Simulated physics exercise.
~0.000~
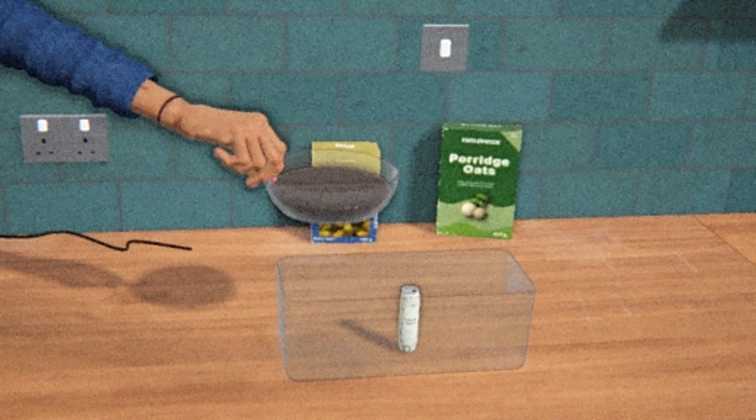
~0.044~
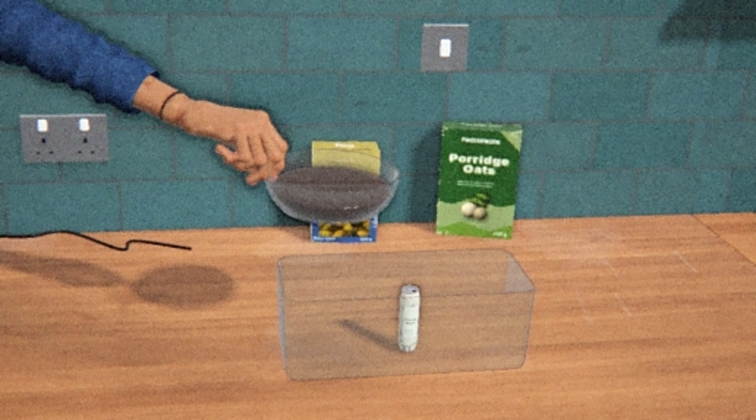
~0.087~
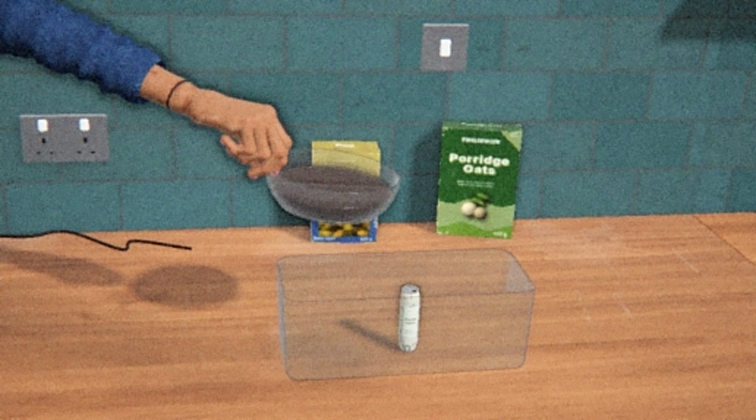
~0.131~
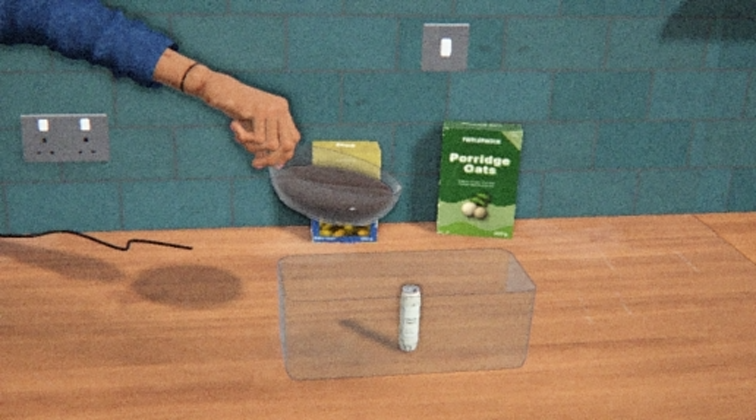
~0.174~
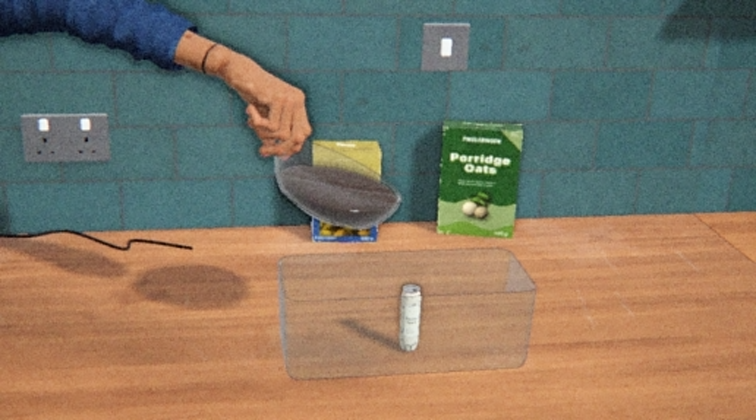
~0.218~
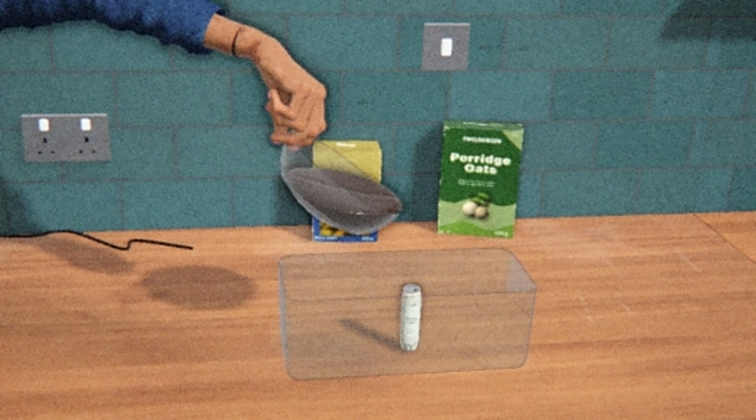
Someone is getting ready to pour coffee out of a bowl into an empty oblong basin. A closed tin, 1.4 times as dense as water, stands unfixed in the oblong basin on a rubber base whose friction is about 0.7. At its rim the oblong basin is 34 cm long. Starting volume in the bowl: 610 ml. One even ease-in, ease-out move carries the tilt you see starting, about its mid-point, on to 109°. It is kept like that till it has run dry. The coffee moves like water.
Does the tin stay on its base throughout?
Yes - watch, it's going to keep its feet.
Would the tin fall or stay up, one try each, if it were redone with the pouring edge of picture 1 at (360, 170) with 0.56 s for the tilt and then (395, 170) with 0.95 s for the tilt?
In the first try it comes down; in the second it remains standing.
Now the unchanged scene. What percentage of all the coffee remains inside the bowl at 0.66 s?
Close to 0 in a hundred.
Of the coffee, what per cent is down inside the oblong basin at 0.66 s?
Near 98 per cent of the total.
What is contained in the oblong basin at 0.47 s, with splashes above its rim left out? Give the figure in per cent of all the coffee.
The basin holds roughly 82 in a hundred parts at that moment.
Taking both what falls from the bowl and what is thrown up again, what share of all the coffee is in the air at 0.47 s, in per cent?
Share: Roughly 16 per cent.
After 0.47 s the tilt is 102° and 2 per cent is still to pour; the tin stands where it began.
After 0.66 s the tilt is 109° and 0 per cent is still to pour; the tin stands where it began.
After 0.85 s the tilt is 109° and 0 per cent is still to pour; the tin stands where it began.
After 1.06 s the tilt is 109° and 0 per cent is still to pour; the tin stands where it began.
In the end the tin stands where it began.
